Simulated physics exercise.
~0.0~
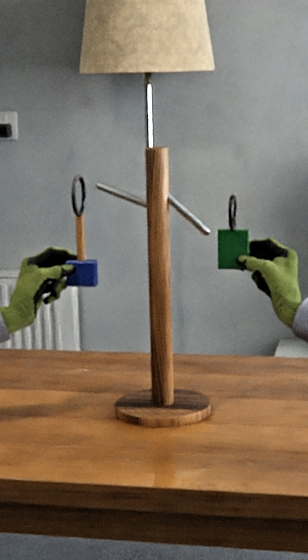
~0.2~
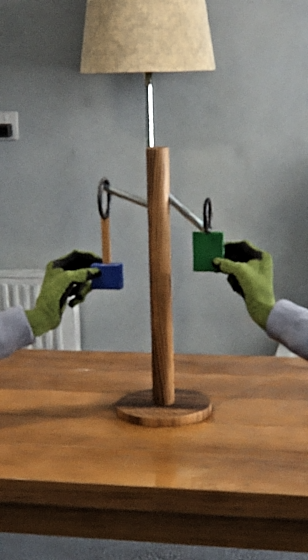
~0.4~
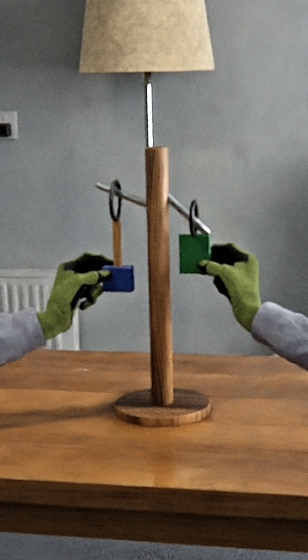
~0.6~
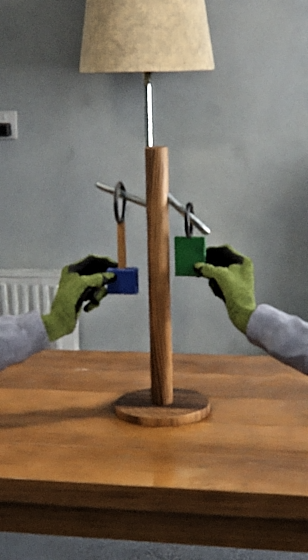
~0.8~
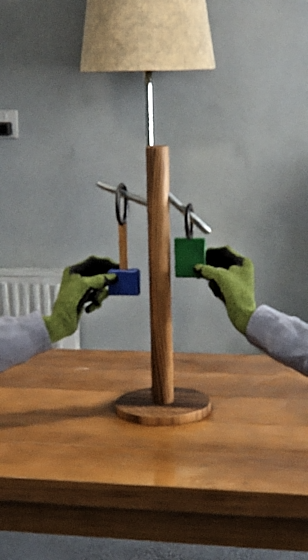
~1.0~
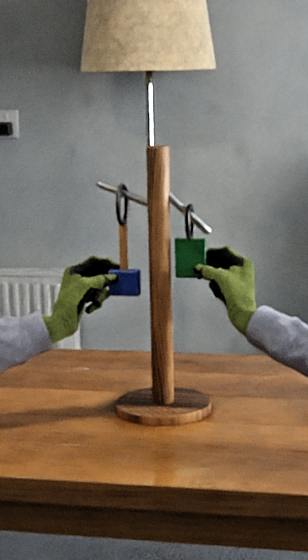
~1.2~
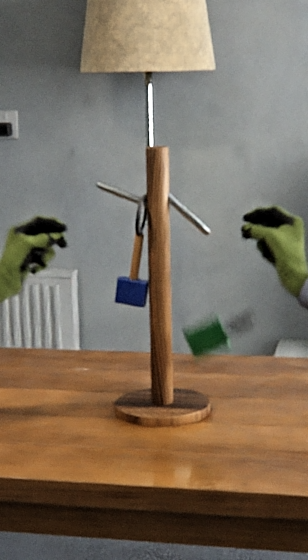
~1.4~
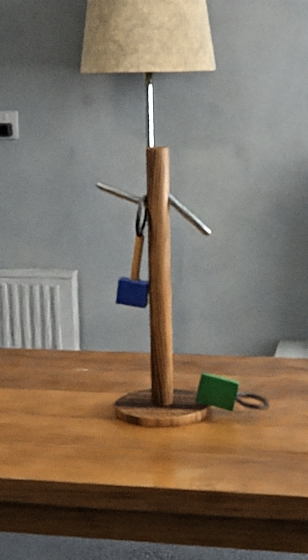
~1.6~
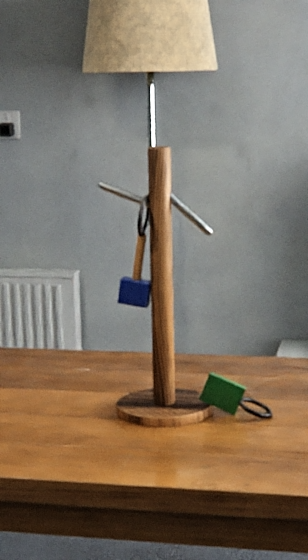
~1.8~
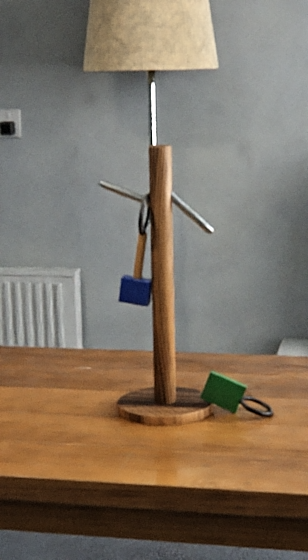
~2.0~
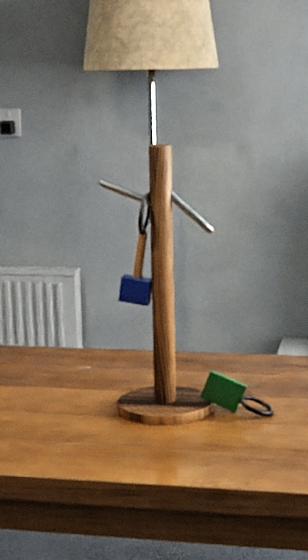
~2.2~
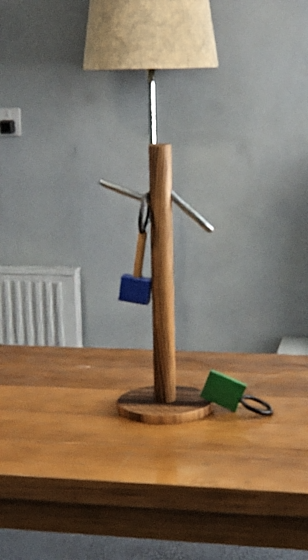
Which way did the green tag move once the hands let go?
The green tag moved down, dropping from the peg to the table beside the base of the stand.
